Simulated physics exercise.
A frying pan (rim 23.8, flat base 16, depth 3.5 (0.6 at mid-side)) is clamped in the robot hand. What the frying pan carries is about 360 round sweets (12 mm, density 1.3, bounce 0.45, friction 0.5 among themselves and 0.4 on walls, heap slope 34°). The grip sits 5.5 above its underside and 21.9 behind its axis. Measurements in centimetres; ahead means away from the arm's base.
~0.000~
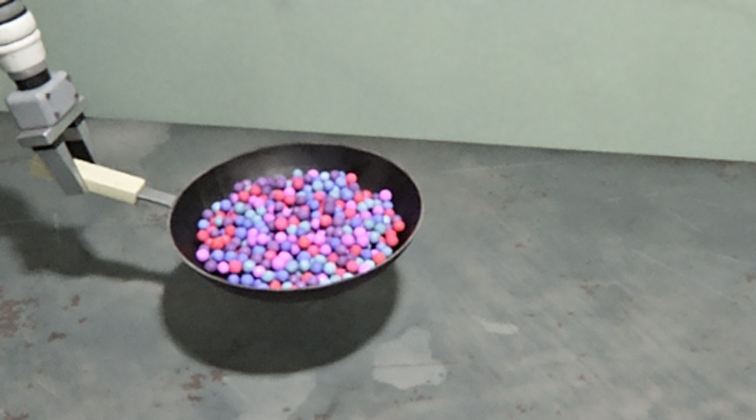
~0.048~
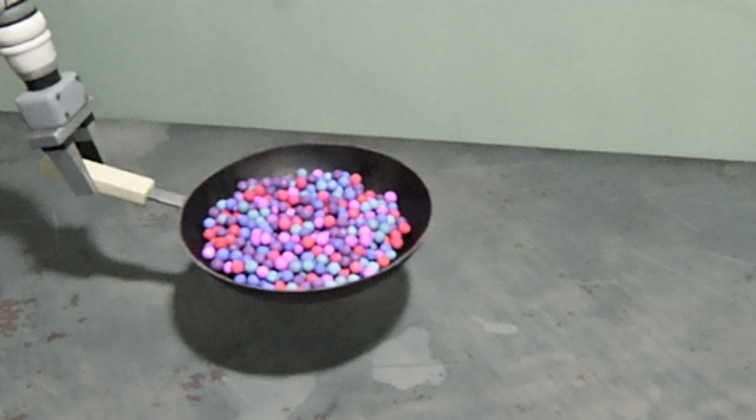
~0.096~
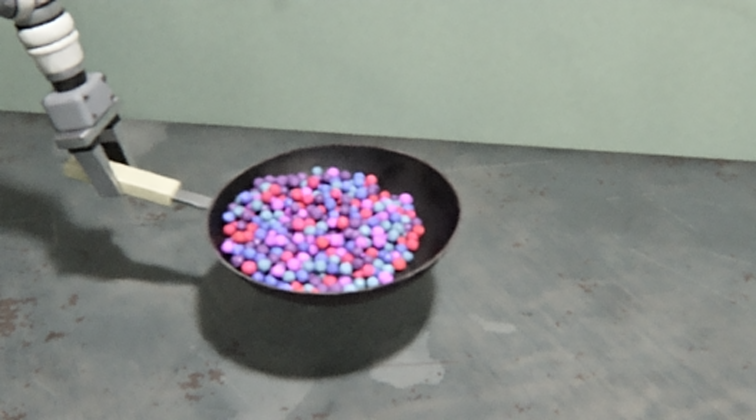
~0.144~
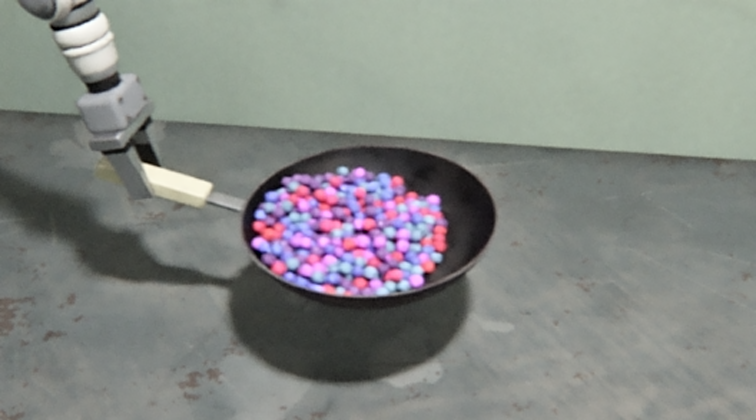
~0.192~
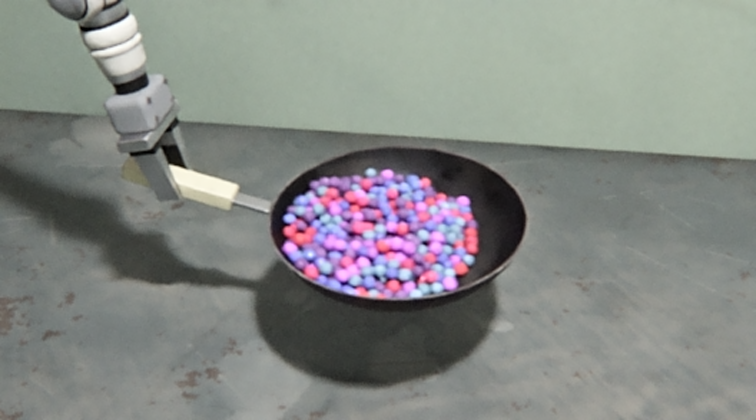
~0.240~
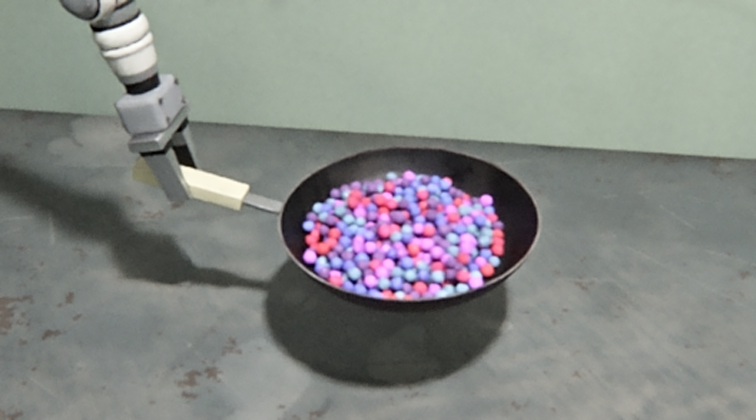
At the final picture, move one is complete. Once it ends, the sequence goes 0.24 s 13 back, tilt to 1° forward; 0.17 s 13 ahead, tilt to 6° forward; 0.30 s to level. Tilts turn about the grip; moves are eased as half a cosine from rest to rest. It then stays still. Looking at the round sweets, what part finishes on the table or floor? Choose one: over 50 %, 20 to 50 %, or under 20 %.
Under 20 %.
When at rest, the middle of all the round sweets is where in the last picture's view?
The centre of the pieces at rest lies close to (435, 237).
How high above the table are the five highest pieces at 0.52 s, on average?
14 cm or so.
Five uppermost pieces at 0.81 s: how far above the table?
Roughly 14 centimetres, give or take.
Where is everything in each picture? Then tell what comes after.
The frying pan middle at (298, 224), level; upper third of the load around (291, 222), from x 205 to 400, top at y 175; 355 in the frying pan, in the first picture.
The frying pan middle at (308, 224), level; upper third of the load around (293, 221), from x 210 to 405, top at y 175, in the second picture.
The frying pan middle at (336, 226), level; upper third of the load around (294, 219), from x 230 to 420, top at y 170, in the third picture.
The frying pan middle at (370, 229), level; upper third of the load around (316, 219), from x 260 to 440, top at y 170, in the fourth picture.
The frying pan middle at (398, 230), level; upper third of the load around (351, 222), from x 290 to 470, top at y 175, in the fifth picture.
The frying pan middle at (409, 231), level; upper third of the load around (387, 229), from x 310 to 495, top at y 175; 355 in the frying pan, in the sixth picture.
After 0.52 s, tilted 2° forward, highest piece 15 above the table; 324 in the frying pan, 4 on the table or floor, 27 in flight or on a rim.
After 0.81 s, tilted 3° forward, highest piece 15 above the table; 324 in the frying pan, 31 on the table or floor.
After 1.15 s, level, highest piece 15 above the table; 323 in the frying pan, 31 on the table or floor, 1 in flight or on a rim.
After 2.20 s, level, highest piece 15 above the table; 323 in the frying pan, 32 on the table or floor.
In the end, 323 in the frying pan, 32 on the table or floor. That is 9 % on the table or floor.
